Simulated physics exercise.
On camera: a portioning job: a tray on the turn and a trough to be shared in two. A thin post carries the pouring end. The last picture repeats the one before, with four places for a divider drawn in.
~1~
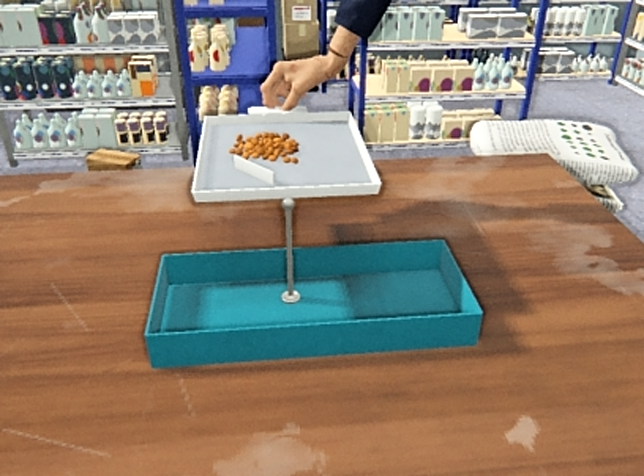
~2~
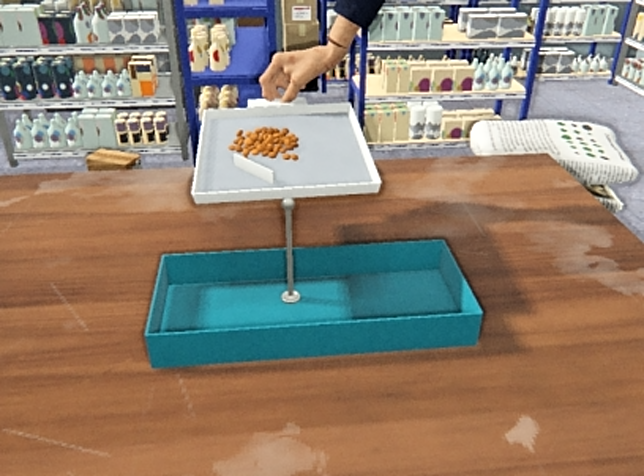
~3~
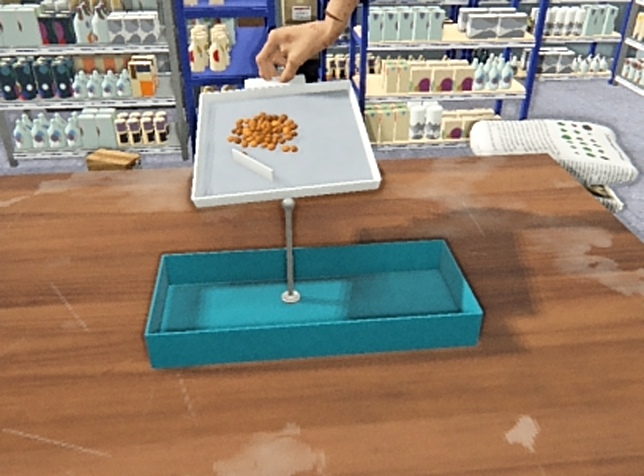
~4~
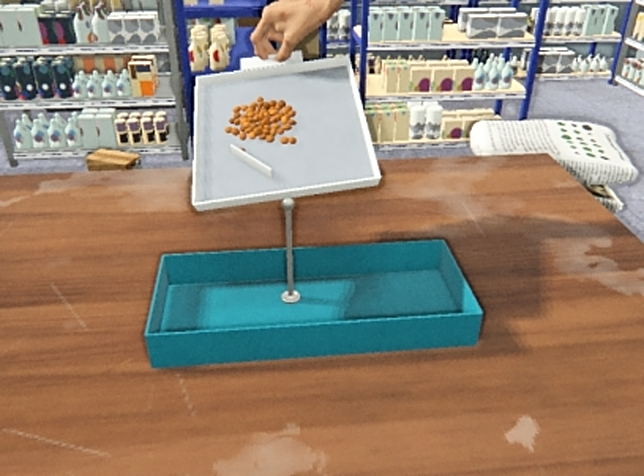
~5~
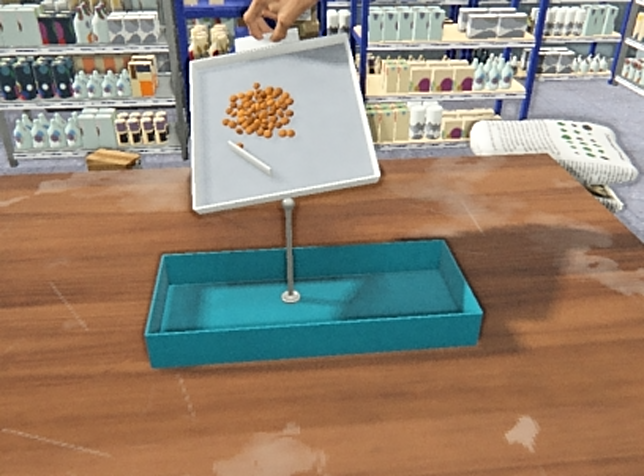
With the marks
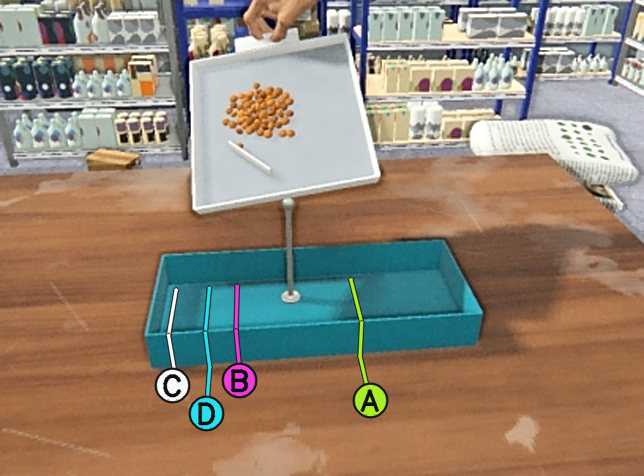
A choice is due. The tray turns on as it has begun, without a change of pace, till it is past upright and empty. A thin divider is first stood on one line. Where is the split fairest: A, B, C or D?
The best line is B.
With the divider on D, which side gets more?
Right.
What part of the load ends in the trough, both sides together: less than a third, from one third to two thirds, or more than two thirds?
About that: More than two thirds.
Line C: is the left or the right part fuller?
Right.
On the marked copy, line A crosses the front rim at (361, 321); line B crosses the front rim at (236, 329); line C crosses the front rim at (168, 334); line D crosses the front rim at (205, 331).
With A, of what is caught, every piece on the left of the divider, not one piece on the right.
With B, of what is caught, roughly half on the left of the divider, roughly half on the right.
With C, of what is caught, just a few on the left of the divider, almost all on the right.
With D, of what is caught, about a tenth on the left of the divider, almost all on the right.
